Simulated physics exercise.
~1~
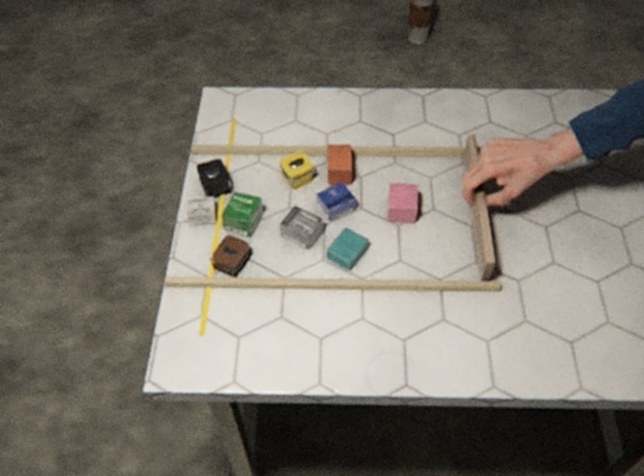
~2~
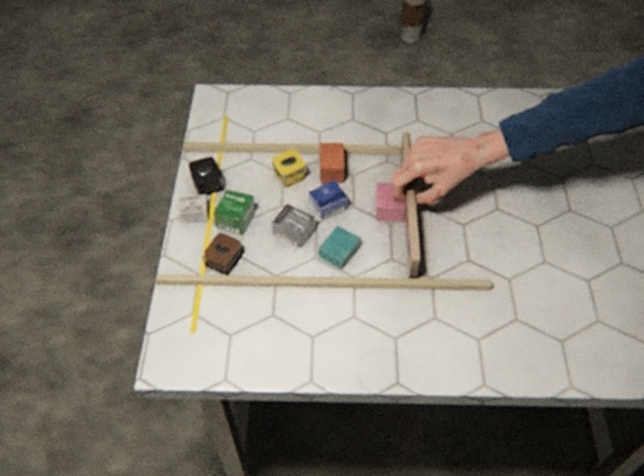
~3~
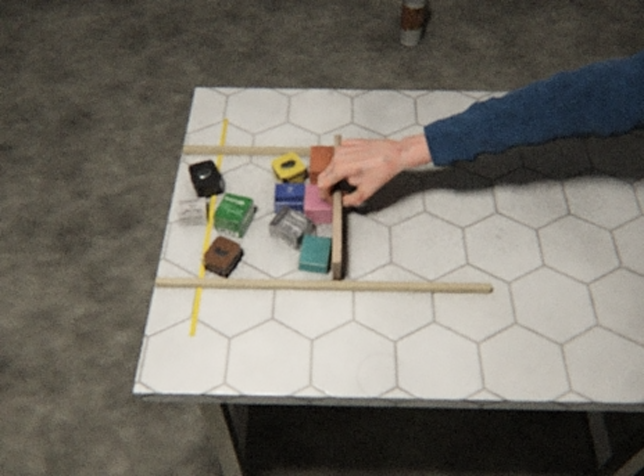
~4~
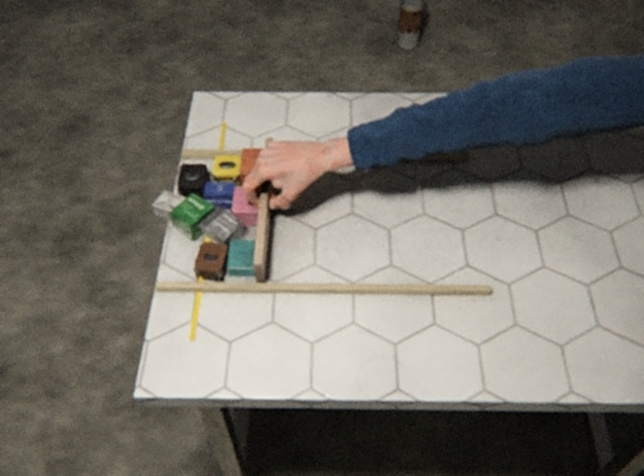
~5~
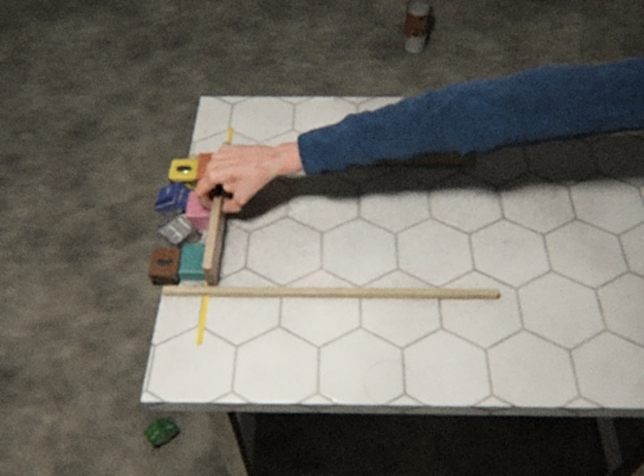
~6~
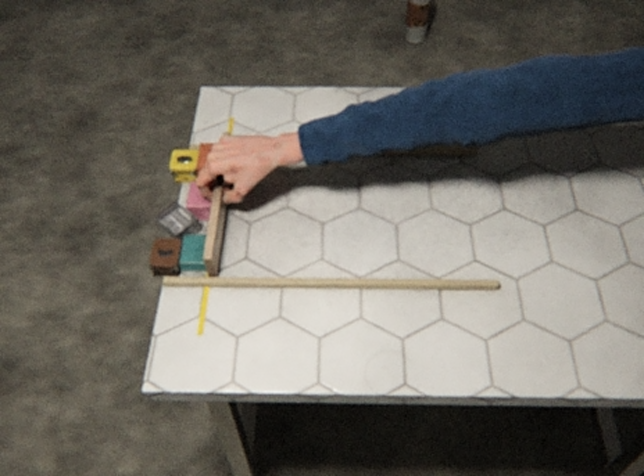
A wooden board, pushed left by a hand between two rails, gathered a scatter of small colored blocks and shoved them past the yellow tape until the green, black, white and blue ones went over the table's edge, leaving the rest crowded there.
